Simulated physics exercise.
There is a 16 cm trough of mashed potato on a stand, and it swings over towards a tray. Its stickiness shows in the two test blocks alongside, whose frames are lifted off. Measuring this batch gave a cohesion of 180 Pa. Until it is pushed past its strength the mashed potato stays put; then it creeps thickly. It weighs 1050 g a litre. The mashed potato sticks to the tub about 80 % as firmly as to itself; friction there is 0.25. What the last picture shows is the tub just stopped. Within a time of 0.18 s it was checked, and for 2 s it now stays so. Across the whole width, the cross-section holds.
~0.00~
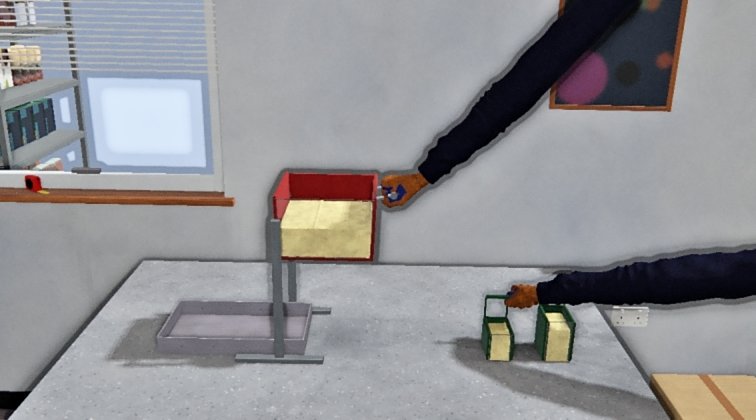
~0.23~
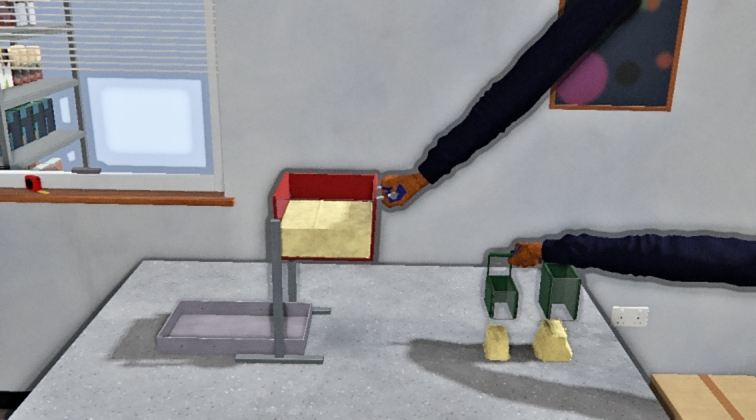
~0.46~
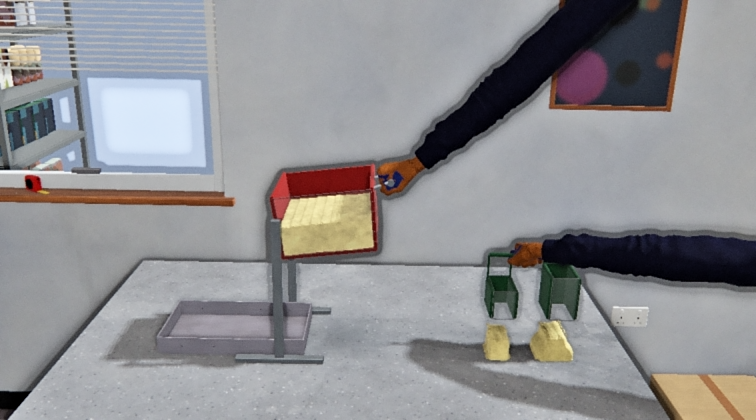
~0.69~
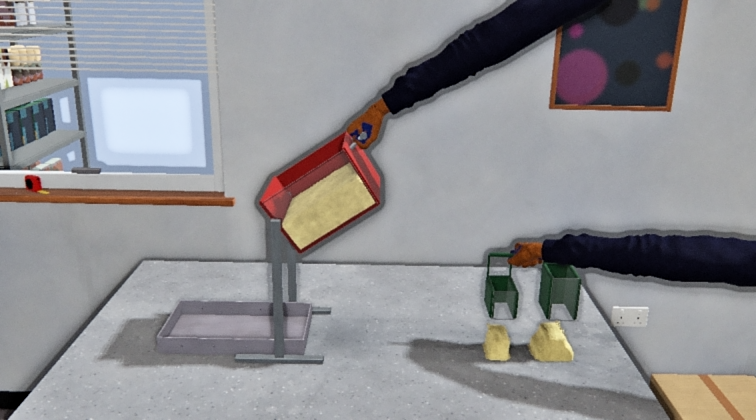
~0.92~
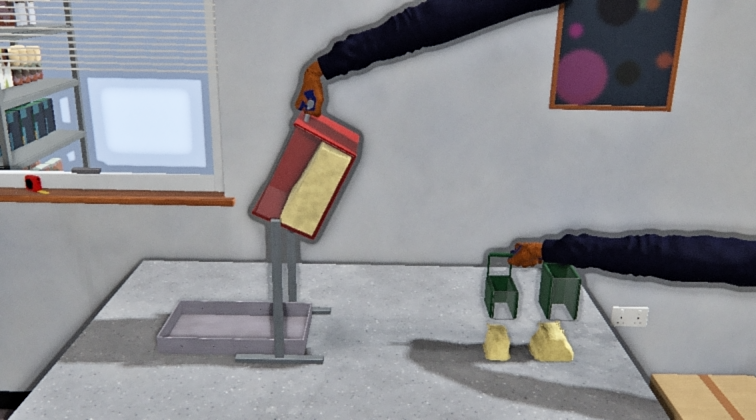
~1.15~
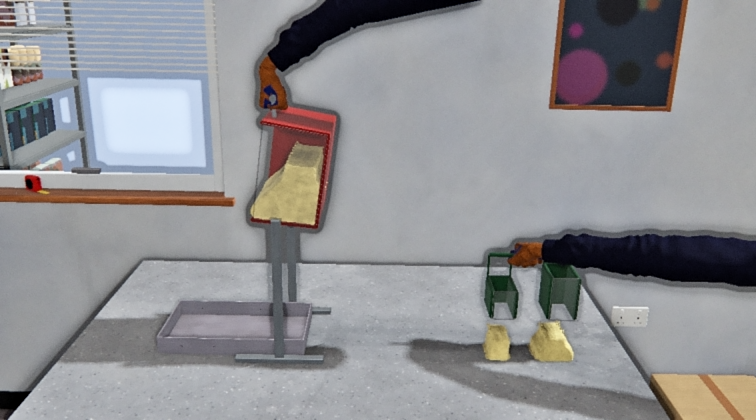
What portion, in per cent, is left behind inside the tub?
The portion left inside is around 66 %.
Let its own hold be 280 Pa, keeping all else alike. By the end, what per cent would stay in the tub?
It would come to about 85 %.
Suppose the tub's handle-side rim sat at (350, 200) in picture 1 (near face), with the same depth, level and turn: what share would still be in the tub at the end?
Remaining in tub at end: Approx. 90 %.
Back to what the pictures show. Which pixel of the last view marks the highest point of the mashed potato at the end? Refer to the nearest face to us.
Close to pixel (285, 192).
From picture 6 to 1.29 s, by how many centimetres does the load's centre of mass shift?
I'd put the distance at about 3 centimetres.
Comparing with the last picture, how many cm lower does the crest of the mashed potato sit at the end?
About 7 cm.
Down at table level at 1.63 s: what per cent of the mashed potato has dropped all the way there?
Some 18 % has got all the way down.
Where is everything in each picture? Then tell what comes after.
In the first picture, handle-side rim at (373, 200), tilt 0 degrees; crest of the mashed potato at (307, 228); block heights 6.6 cm, 10 cm (left to right).
In the second picture, handle-side rim at (373, 200), tilt 0 degrees; crest of the mashed potato at (307, 228); block heights 6.4 cm, 8.2 cm (left to right).
In the third picture, handle-side rim at (370, 189), tilt 7 degrees; crest of the mashed potato at (367, 220); block heights 6.4 cm, 7.6 cm (left to right).
In the fourth picture, handle-side rim at (342, 150), tilt 34 degrees; crest of the mashed potato at (356, 179); block heights 6.3 cm, 7.5 cm (left to right).
In the fifth picture, handle-side rim at (295, 127), tilt 64 degrees; crest of the mashed potato at (323, 149); block heights 6.3 cm, 7.5 cm (left to right).
In the sixth picture, handle-side rim at (262, 125), tilt 82 degrees; crest of the mashed potato at (287, 164); block heights 6.3 cm, 7.5 cm (left to right).
After 1.29 s, the tub is at 82 degrees and holds 88 %.
After 1.46 s, the tub is at 82 degrees and holds 73 %.
After 1.63 s, the tub is at 82 degrees and holds 67 %.
After 1.80 s, the tub is at 82 degrees and holds 66 %.
After 3.15 s, the tub is at 82 degrees and holds 66 %.
